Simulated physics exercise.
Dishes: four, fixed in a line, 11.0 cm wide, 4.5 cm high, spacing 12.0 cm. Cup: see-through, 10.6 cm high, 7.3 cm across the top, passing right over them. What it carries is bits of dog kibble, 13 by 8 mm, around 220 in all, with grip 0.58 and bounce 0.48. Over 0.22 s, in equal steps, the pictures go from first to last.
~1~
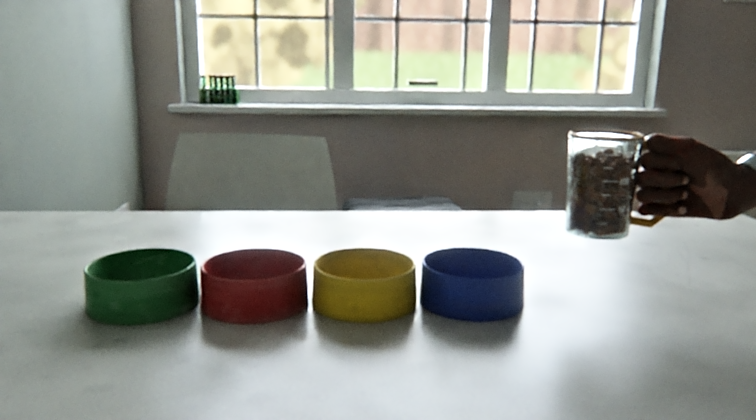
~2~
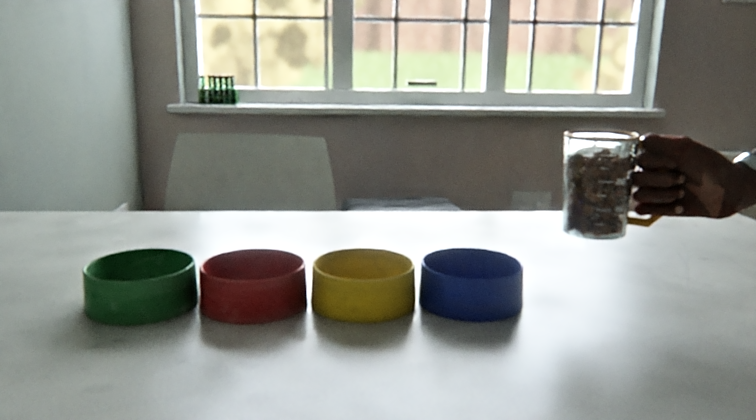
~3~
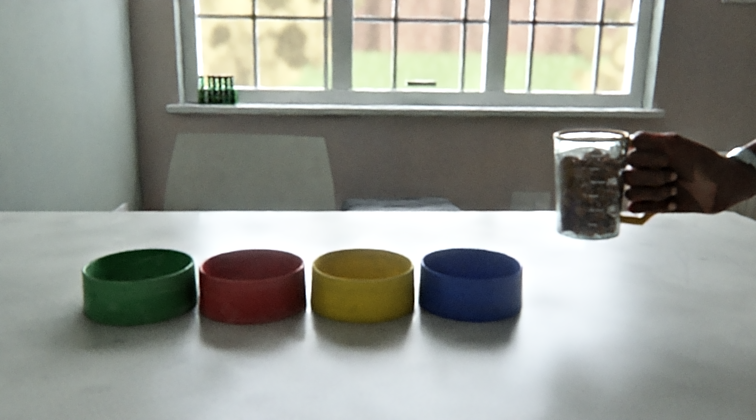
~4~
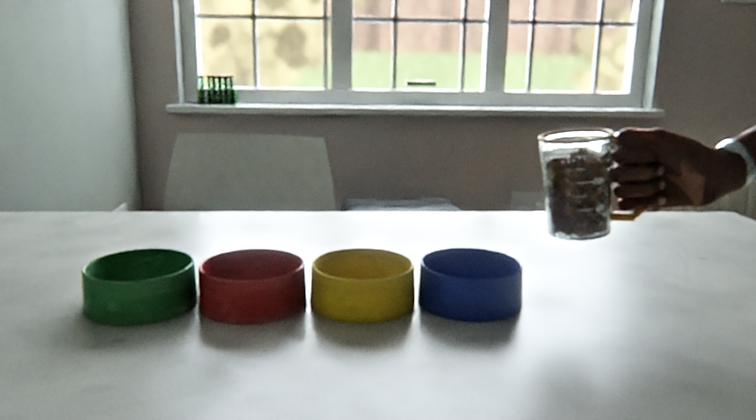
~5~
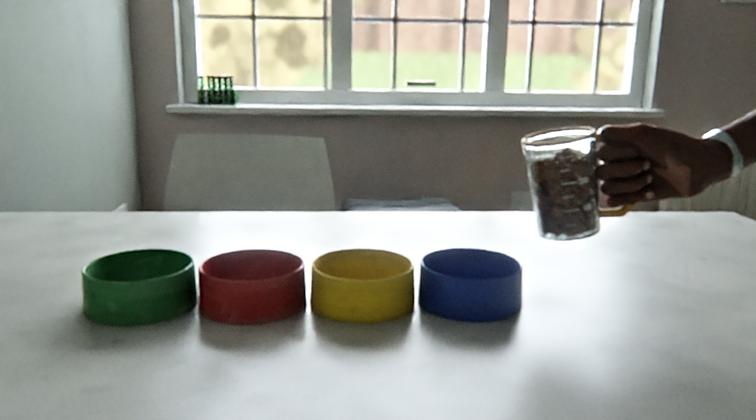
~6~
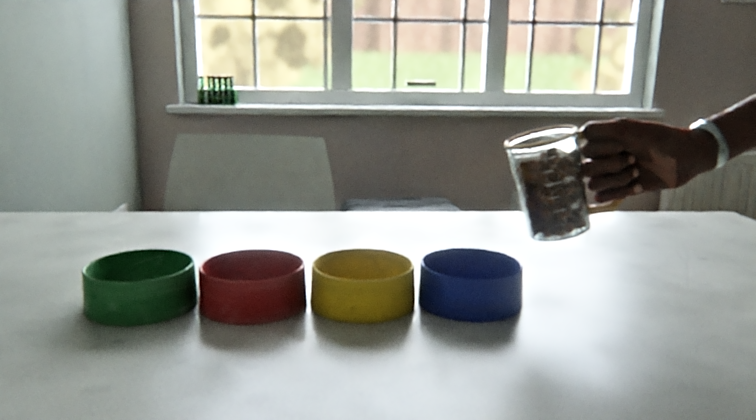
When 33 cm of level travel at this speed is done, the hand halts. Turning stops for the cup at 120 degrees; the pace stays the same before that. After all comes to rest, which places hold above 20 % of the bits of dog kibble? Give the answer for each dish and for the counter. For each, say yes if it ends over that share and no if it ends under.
As I see it, red: Keeps more than a fifth; blue: Keeps a fifth or less; green: Keeps a fifth or less; yellow: Keeps a fifth or less; counter: Keeps a fifth or less.
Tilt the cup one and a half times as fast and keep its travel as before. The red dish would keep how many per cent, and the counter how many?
In the red dish 90; on the counter 10.
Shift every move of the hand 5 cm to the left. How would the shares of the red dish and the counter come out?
In that case, red: 10; counter: 20.
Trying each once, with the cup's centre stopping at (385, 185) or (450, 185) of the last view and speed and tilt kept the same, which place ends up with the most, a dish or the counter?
Yellow, then yellow.
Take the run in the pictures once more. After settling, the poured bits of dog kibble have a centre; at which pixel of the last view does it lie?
At about (242, 284).
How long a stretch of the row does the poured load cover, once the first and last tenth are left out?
6 centimetres.
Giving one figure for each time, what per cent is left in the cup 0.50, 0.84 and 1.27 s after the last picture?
About 100, 95, 25 per cent.
Then, 0.50 s after the last picture, tilt 65 degrees; cup holds 100 %.
Then, 0.84 s after the last picture, tilt 99 degrees; cup holds 95 %.
Then, 1.27 s after the last picture, tilt 120 degrees; cup holds 25 %, red 70 %.
In the end, red 95 %, blue 0 %, green 0 %, yellow 0 %, counter 0 %.
